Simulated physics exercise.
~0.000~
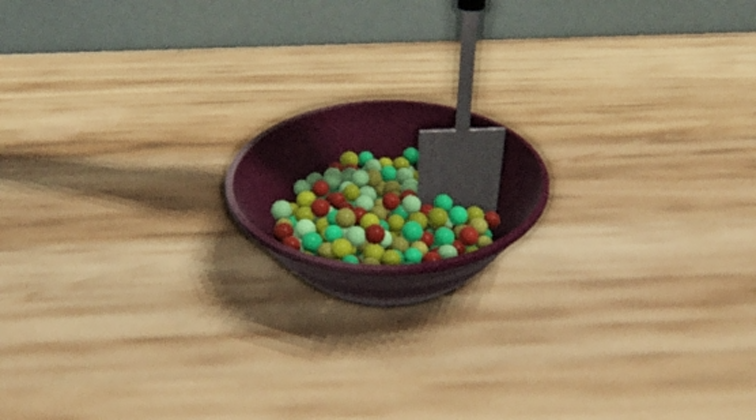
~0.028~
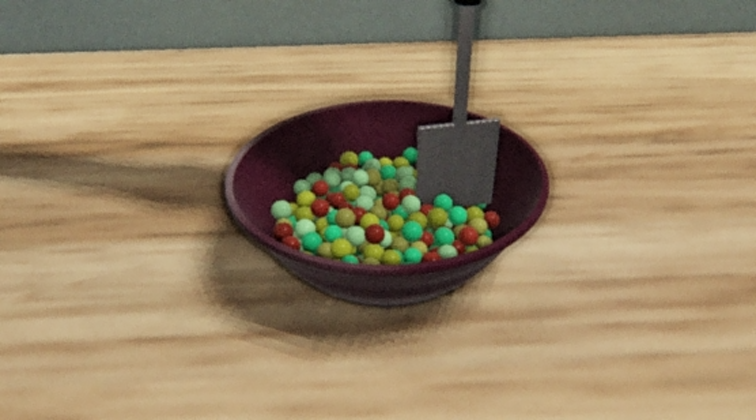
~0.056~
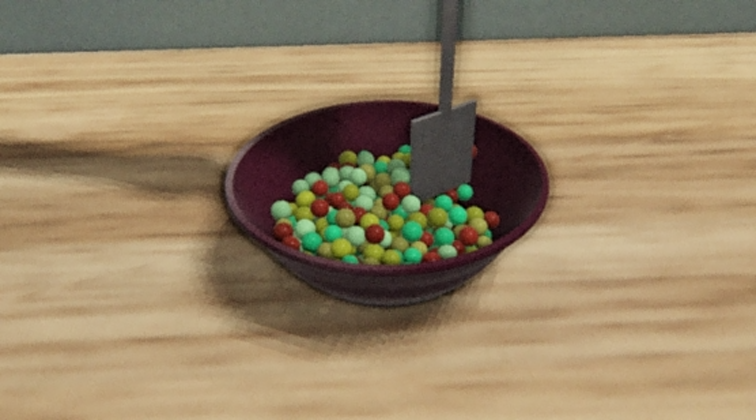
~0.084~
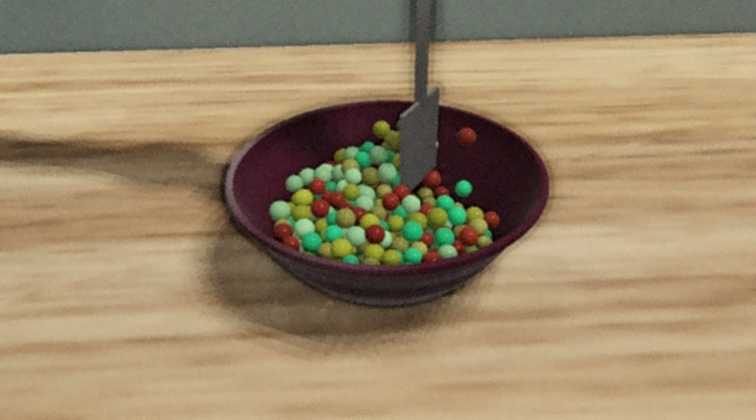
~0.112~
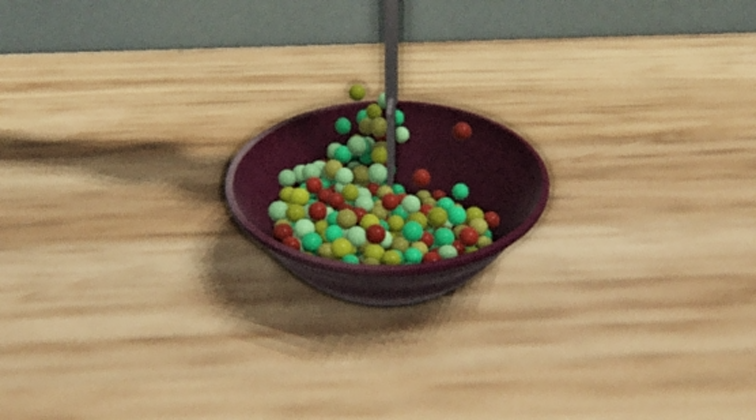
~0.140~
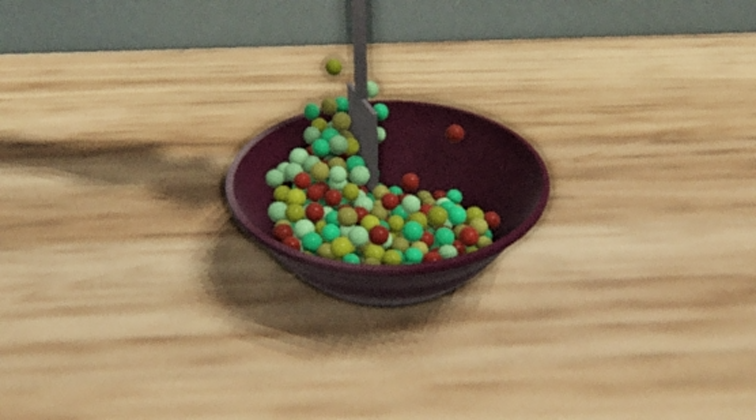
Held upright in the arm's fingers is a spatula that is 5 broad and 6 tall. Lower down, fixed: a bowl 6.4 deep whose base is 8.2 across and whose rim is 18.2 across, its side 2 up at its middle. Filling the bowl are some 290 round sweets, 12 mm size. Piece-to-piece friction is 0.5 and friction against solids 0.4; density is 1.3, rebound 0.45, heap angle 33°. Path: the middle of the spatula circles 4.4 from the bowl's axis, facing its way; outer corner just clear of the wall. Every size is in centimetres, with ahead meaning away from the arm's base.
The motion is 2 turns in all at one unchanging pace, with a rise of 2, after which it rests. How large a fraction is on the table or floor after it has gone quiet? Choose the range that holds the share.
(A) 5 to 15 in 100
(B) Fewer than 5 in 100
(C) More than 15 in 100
More than 15 in 100 (C).
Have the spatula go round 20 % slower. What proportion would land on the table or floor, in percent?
Roughly 20 per cent.
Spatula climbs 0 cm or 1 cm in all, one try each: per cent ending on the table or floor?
Near 45 in a hundred, then 30 in a hundred.
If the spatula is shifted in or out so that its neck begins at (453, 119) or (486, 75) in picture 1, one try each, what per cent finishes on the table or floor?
First try about 30 per cent, second try about 0 per cent.
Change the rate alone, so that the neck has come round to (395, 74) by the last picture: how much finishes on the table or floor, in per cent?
Some 15 %.
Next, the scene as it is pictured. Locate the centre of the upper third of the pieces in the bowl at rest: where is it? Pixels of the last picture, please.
Around (379, 221).
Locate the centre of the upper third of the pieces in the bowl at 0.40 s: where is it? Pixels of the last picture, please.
Around pixel (449, 204).
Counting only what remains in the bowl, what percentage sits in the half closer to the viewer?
Roughly 50 per cent.
By 0.40 s, 346° round, highest piece 10 above the table; 238 in the bowl, 31 on the table or floor, 22 in flight or on the tool.
By 0.67 s, 223° round, highest piece 6 above the table; 222 in the bowl, 68 on the table or floor, 1 in flight or on the tool.
By 1.00 s, 0° round, highest piece 4 above the table; 222 in the bowl, 69 on the table or floor.
By 1.70 s, 0° round, highest piece 4 above the table; 222 in the bowl, 69 on the table or floor.
Final count, 222 in the bowl, 69 on the table or floor. That is 24 % on the table or floor.
